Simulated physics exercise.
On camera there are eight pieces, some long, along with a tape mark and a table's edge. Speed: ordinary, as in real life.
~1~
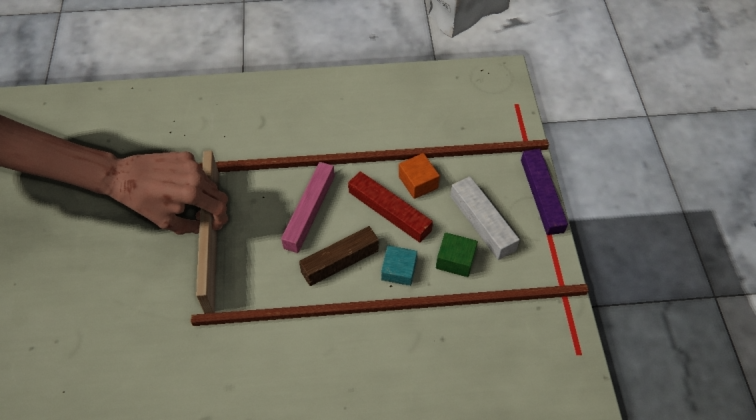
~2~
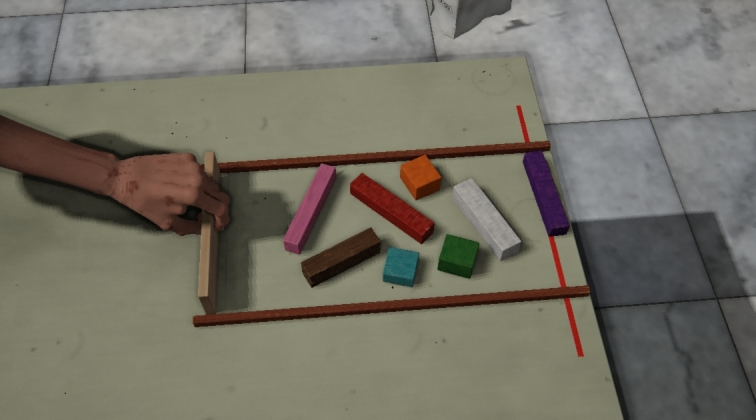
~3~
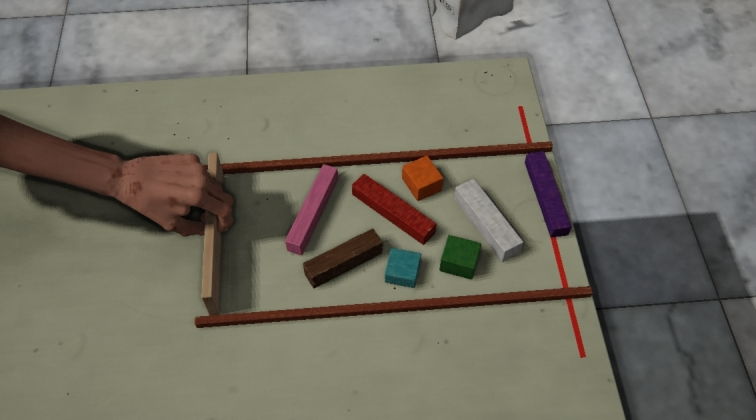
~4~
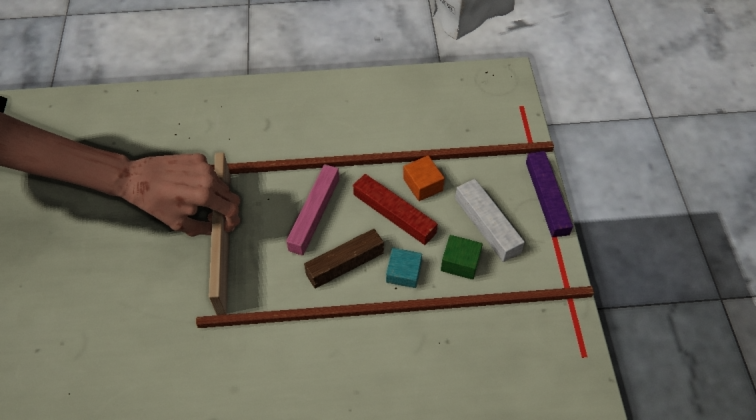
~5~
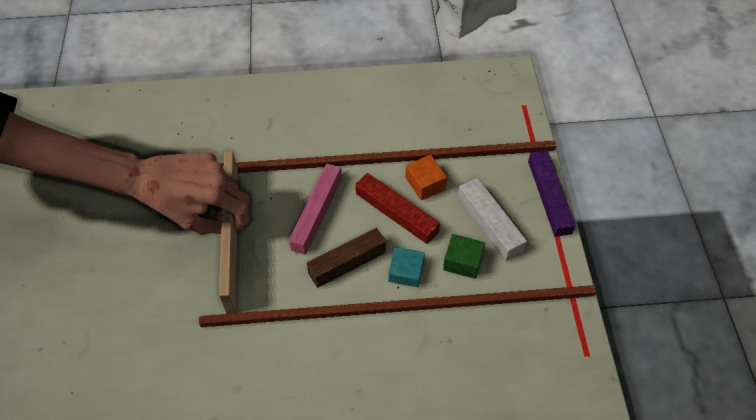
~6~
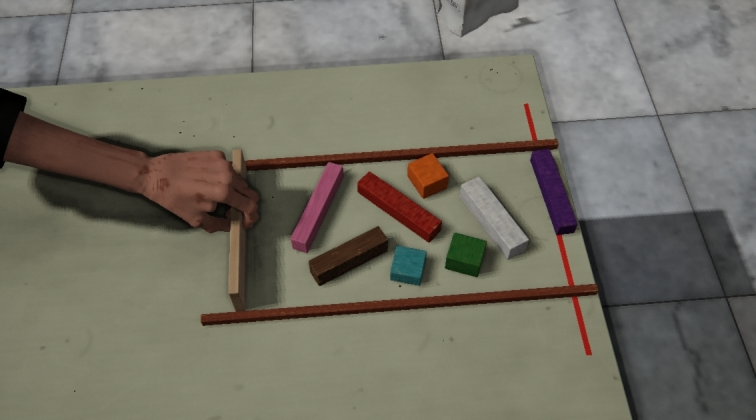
On a pale green tabletop between two brown rails, eight coloured blocks lie scattered, the purple one by a red line, while a hand at the left slides an upright wooden board slightly rightward, still short of the blocks.
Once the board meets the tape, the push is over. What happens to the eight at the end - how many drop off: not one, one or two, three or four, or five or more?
Count: At least five.
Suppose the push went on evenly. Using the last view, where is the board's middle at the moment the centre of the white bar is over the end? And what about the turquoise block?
I'd put it close to (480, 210), and close to (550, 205) for the other one.
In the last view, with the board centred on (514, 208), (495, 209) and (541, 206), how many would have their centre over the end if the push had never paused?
Per position: 2 / 2 / 5.
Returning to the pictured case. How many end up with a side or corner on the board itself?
1.
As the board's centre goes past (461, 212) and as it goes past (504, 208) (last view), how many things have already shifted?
Well, it's 8 at the first one and 8 at the second.
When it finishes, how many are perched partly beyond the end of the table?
Counting them gives 0.
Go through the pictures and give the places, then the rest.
In the first frame, purple bar (543, 191); white bar (484, 217); green block (457, 255); board (209, 229); tape (545, 216).
In the second frame, white bar (486, 219); board (210, 231).
In the third frame, green block (460, 257); orange block (422, 178).
In the fourth frame, purple bar (548, 193); brown bar (345, 258).
In the fifth frame, white bar (491, 219); pink bar (316, 208).
In the sixth frame, purple bar (553, 191); white bar (493, 217); green block (466, 255); board (239, 228); tape (554, 216).
Soon after, none off yet; purple bar at rest near (553, 191); white bar at rest near (493, 217); green block at rest near (466, 255).
Then, none off yet; purple bar moved a little near (563, 188); white bar moved about its own width near (554, 207); green block moved about its own width near (512, 251).
By the end, the number that fall off is five or more; fallen, brown bar, red bar, turquoise block, orange block, green block, white bar and purple bar.
